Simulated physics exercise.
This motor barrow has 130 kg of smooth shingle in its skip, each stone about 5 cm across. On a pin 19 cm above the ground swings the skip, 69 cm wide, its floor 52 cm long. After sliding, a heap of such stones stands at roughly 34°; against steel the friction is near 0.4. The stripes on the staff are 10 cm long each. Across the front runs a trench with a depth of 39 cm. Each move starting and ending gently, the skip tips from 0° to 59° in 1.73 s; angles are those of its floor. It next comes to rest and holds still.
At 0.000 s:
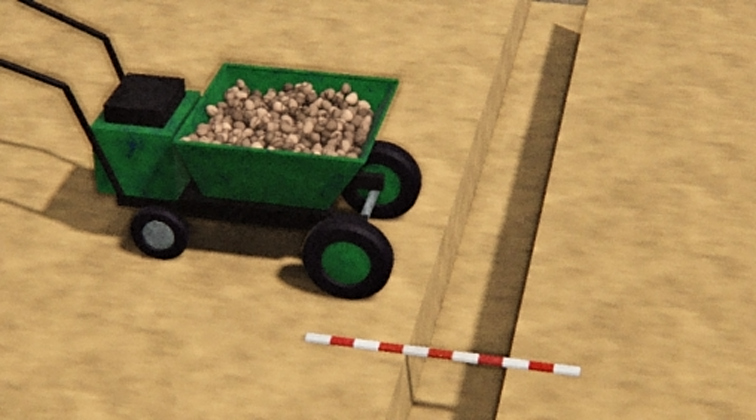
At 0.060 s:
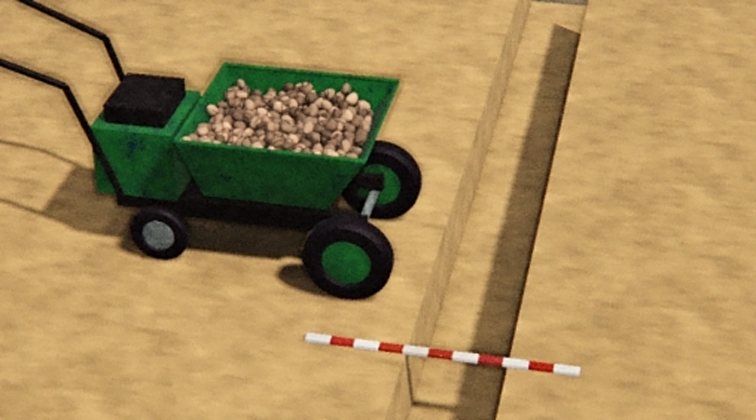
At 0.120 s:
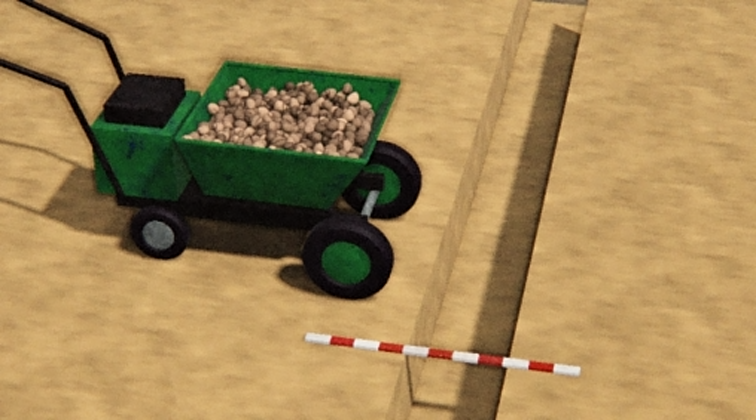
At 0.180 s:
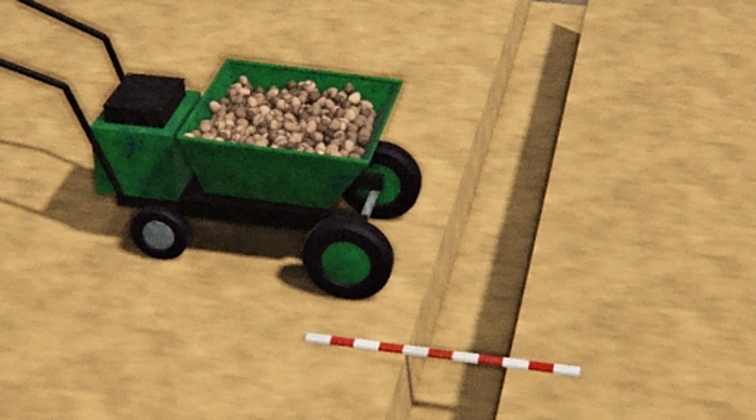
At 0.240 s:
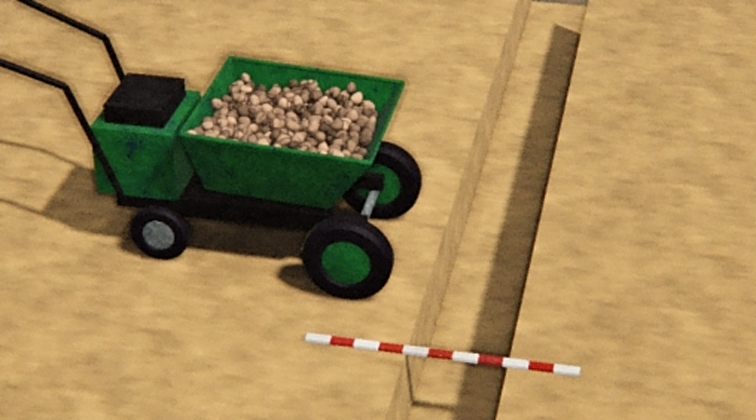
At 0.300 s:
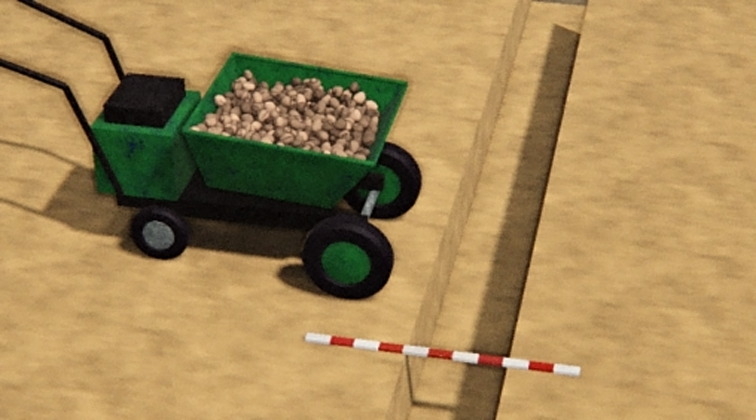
At first, a green motor barrow loaded with small brown stones stands still on sandy ground, facing a narrow trench on the right, with a red-and-white striped staff lying in front. Then its skip tilts very slightly, the rear edge rising a little, while the wheels stay in place.
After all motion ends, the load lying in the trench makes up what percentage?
It makes up about 53 per cent.
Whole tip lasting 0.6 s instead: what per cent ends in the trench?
Probably about 30 in a hundred.
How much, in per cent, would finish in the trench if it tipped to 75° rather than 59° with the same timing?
About 60%.
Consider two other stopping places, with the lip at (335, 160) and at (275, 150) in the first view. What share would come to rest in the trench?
Roughly 70 in a hundred, then 45 in a hundred.
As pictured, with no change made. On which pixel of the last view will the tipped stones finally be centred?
Centre estimate: Around (499, 333).
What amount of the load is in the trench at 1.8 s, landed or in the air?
About 15 per cent by then.
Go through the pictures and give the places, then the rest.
The skip is at 0°, its lip at (364, 162); the top of the load is at (277, 104), in the first picture.
Lip at (365, 162), floor tilted 0°, highest stones at (277, 104); the stones move at 0.1 m/s on average, in the second picture.
The skip is at 1°, its lip at (366, 162); the top of the load is at (278, 103); the stones move at 0.1 m/s on average, in the third picture.
Lip at (368, 163), floor tilted 2°, highest stones at (270, 100); the stones move at 0.2 m/s on average, in the fourth picture.
The skip is at 3°, its lip at (371, 164); the top of the load is at (259, 97); the stones move at 0.2 m/s on average, in the fifth picture.
The skip is at 5°, its lip at (374, 165); the top of the load is at (262, 95); the stones move at 0.3 m/s on average, in the sixth picture.
After 1.3 s the floor is at 50°; 100 % in the skip; the foremost stones are at (457, 169).
After 1.8 s the floor is at 59°; 81 % in the skip, 17 % in the trench, 2 % past the trench; the foremost stones are at (552, 279).
After 2.2 s the floor is at 59°; 58 % in the skip, 30 % in the trench, 12 % past the trench; the foremost stones are at (641, 290).
After 4.1 s the floor is at 59°; 34 % in the skip, 53 % in the trench, 13 % past the trench; the foremost stones are at (741, 298).
